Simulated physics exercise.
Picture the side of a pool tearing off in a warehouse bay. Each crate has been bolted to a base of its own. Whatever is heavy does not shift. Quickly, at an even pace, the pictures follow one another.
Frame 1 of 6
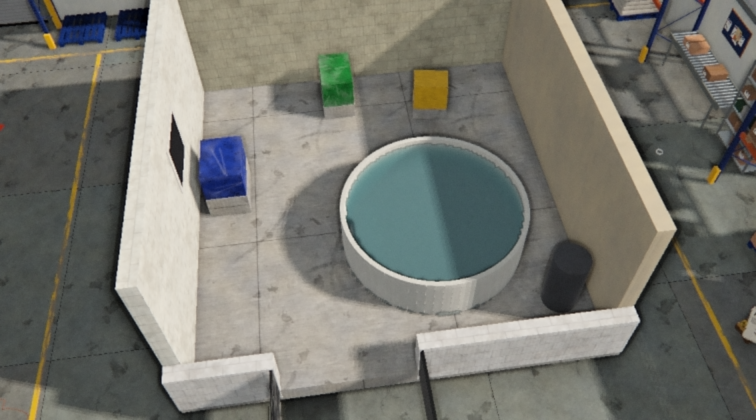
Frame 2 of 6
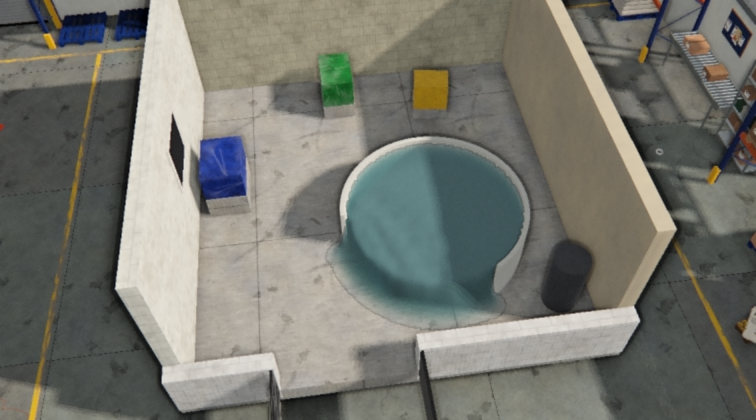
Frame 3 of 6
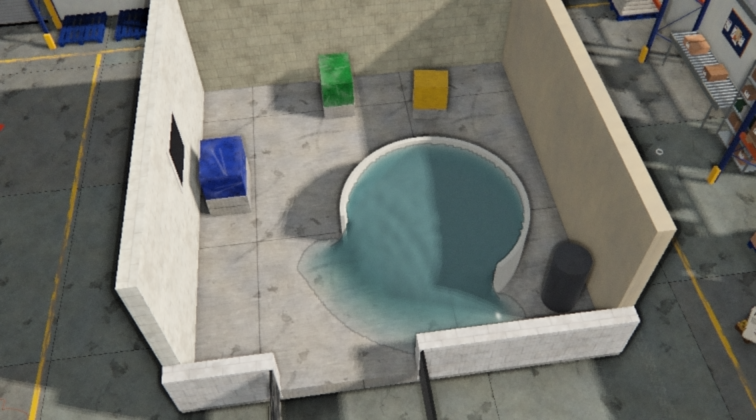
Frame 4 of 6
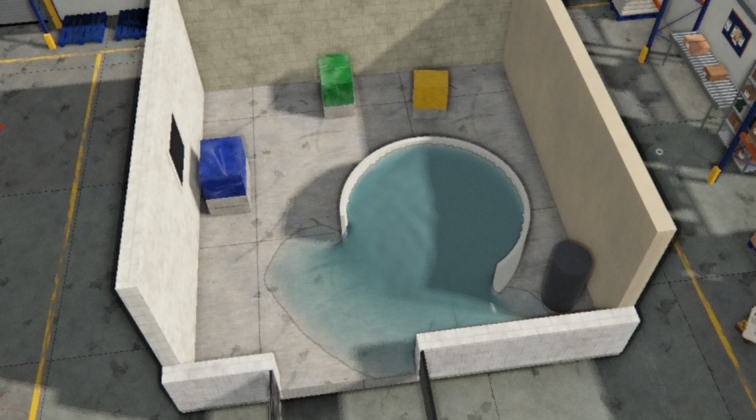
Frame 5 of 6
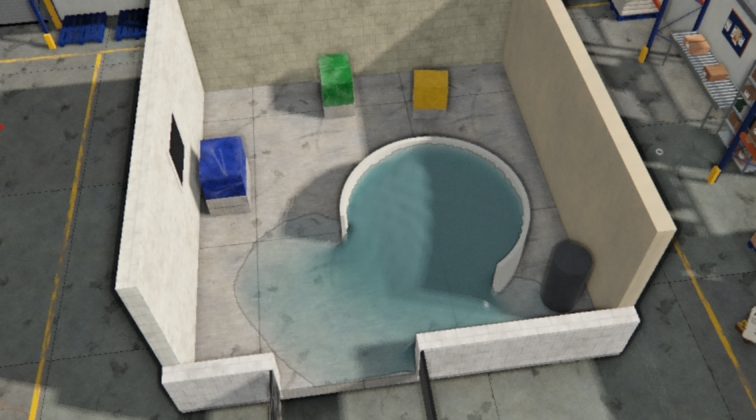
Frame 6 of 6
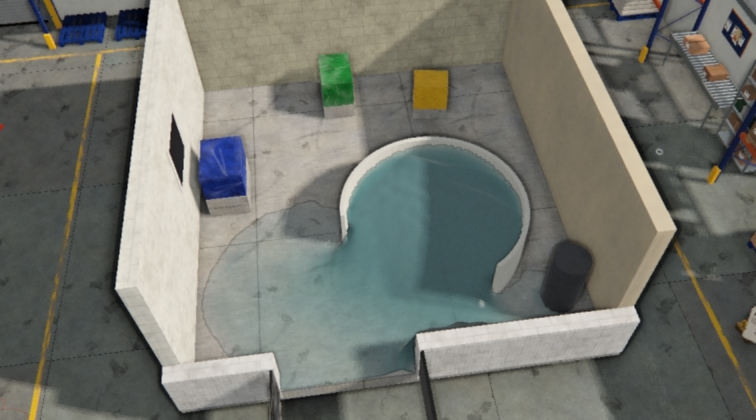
A warehouse bay, seen from high above by a camera that stays still, holds a walled enclosure with a gap in its low front wall. A round white pool of still, blue-green water stands right of centre, with blue, green and yellow blocks to its left and behind, and a dark cylinder at right. The pool's front side opens, and water pours out, spreading forward and leftward across the pale floor.
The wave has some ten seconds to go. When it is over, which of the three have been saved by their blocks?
Once it is over, the green crate is dry, the blue crate is dry, the yellow crate is dry.
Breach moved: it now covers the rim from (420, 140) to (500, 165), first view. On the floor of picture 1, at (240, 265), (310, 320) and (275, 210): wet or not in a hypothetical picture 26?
Place one: Spared by the leak. Place two: Spared by the leak. Place three: Reached by the flood.
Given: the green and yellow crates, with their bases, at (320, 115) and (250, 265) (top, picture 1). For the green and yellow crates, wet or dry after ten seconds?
Green: Not reached; yellow: Overtopped.
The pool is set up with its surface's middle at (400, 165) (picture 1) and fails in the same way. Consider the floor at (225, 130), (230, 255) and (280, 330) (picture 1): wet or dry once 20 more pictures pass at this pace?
Results in order - swamped, swamped, swamped.
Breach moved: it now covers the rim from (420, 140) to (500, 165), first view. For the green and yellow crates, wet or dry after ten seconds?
The green crate is reached; the yellow crate is reached.
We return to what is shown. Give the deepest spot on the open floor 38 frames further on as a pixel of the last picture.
Near (355, 78).
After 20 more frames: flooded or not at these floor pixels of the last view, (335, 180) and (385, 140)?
Going in order, I'd say drenched for the first and clear for the second.
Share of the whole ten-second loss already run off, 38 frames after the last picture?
Roughly 85 %.
A moment on, water covers 35 % of the floor; the green crate not reached, the blue crate water round its plinth, the yellow crate not reached.
Next, water covers 40 % of the floor; the green crate not reached, the blue crate water round its plinth, the yellow crate not reached.
Then, water covers 70 % of the floor; the green crate not reached, the blue crate water round its plinth, the yellow crate water round its plinth.
Later, water covers 95 % of the floor; the green crate water round its plinth, the blue crate water round its plinth, the yellow crate water round its plinth.
In the end, water covers 100 % of the floor; the green crate stayed above the water, the blue crate stayed above the water, the yellow crate stayed above the water.
